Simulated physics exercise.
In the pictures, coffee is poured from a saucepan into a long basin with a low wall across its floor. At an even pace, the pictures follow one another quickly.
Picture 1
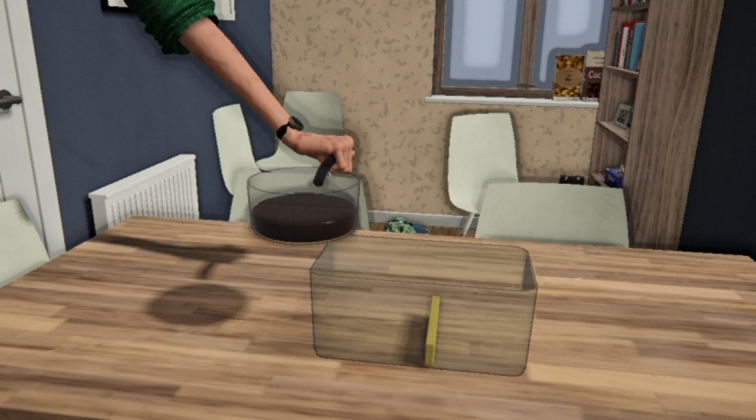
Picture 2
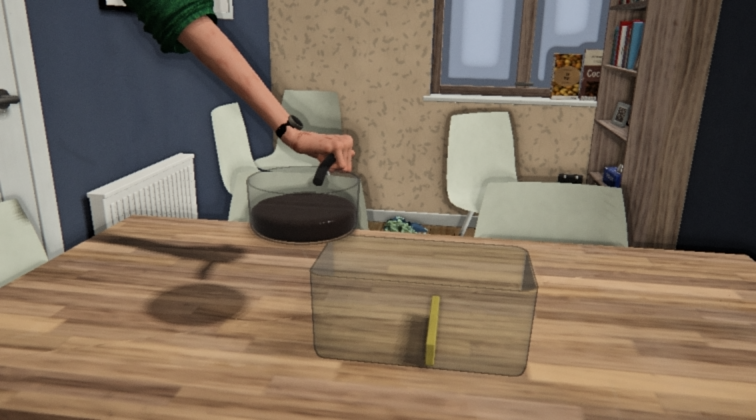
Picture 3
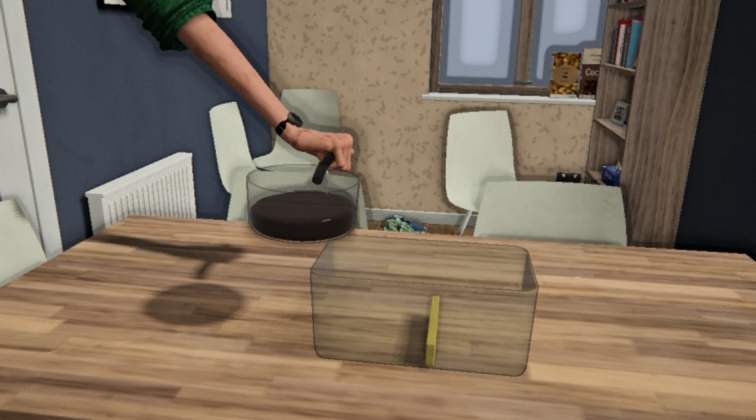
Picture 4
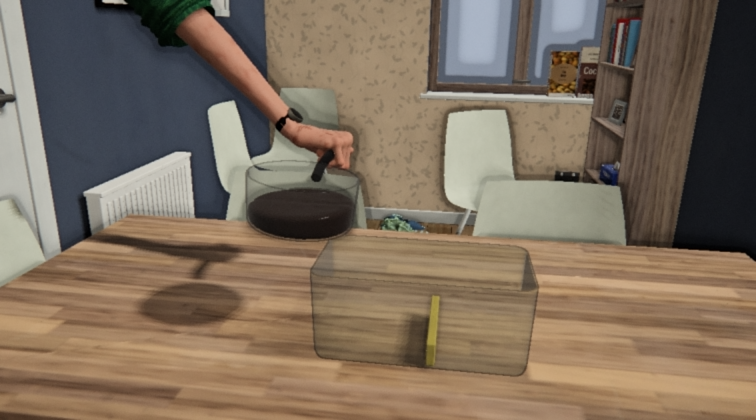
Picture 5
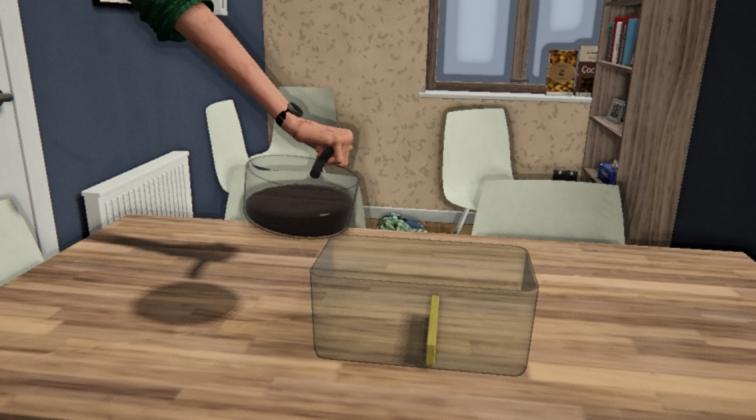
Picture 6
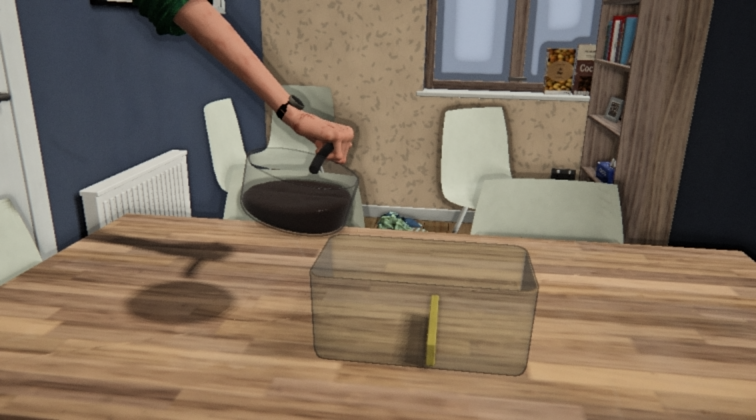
A hand slowly tilting a clear saucepan of dark coffee beside a long, empty transparent basin on a wooden table.
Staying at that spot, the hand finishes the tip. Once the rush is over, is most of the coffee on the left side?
Yes.
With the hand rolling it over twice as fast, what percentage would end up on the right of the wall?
Around 45 percent.
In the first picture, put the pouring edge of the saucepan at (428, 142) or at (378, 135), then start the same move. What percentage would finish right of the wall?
Estimate: 65 per cent, then 85 per cent.
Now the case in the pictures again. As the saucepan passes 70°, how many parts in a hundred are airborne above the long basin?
It's about 30 per cent.
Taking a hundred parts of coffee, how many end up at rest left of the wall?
That is roughly 75 percent of it.
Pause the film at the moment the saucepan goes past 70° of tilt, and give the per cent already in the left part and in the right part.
Left: Roughly 0 %; right: Roughly 0 %.
A moment on, the tilt is 70° and 69 per cent is still to pour, 1 is left of the wall and 0 right of it.
Next, the tilt is 101° and 14 per cent is still to pour, 44 is left of the wall and 20 right of it.
Then the tilt is 105° and 0 per cent is still to pour, 72 is left of the wall and 25 right of it.
Later the tilt is 105° and 0 per cent is still to pour, 73 is left of the wall and 26 right of it.
Finally, 73 per cent lies left of the wall, 26 right of it and 1 outside.
